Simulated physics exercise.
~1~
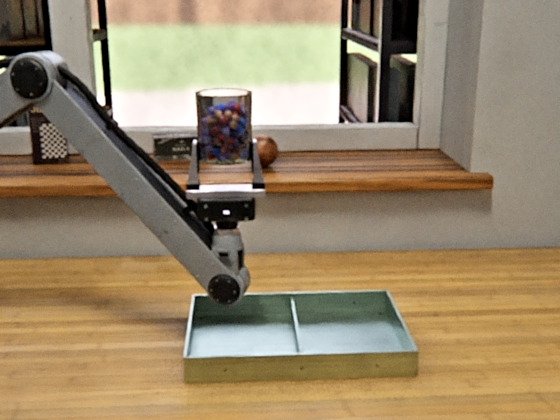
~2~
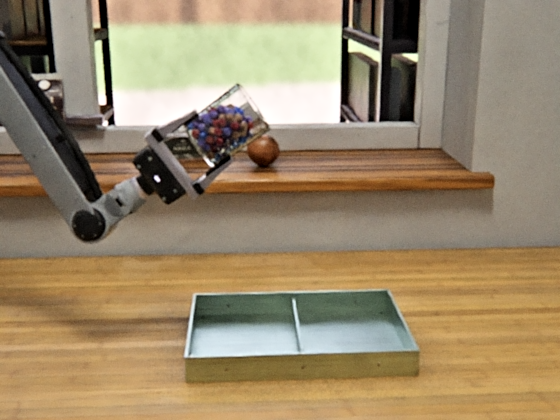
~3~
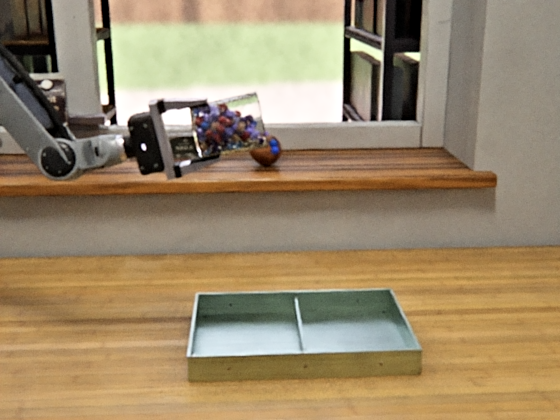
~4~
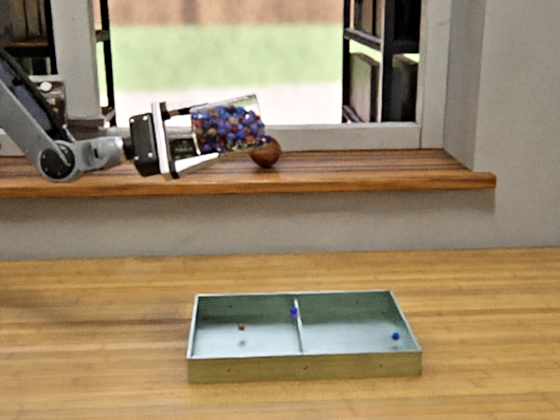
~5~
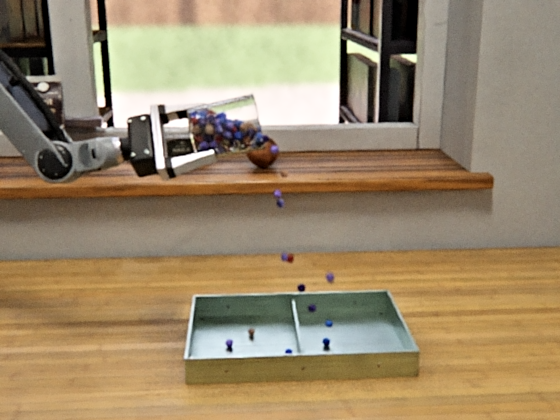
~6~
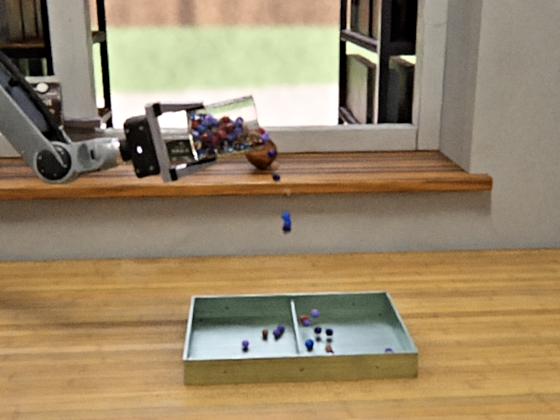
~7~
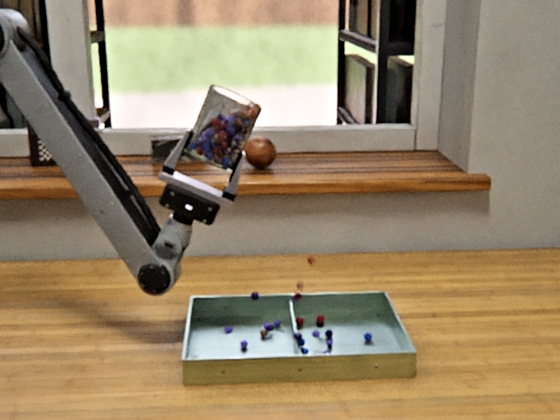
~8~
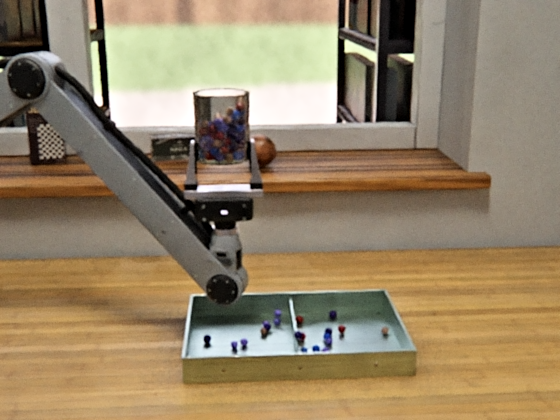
Robot arm tipping a glass of colourful round sweets, spilling some into a divided tray, then righting it still mostly full.
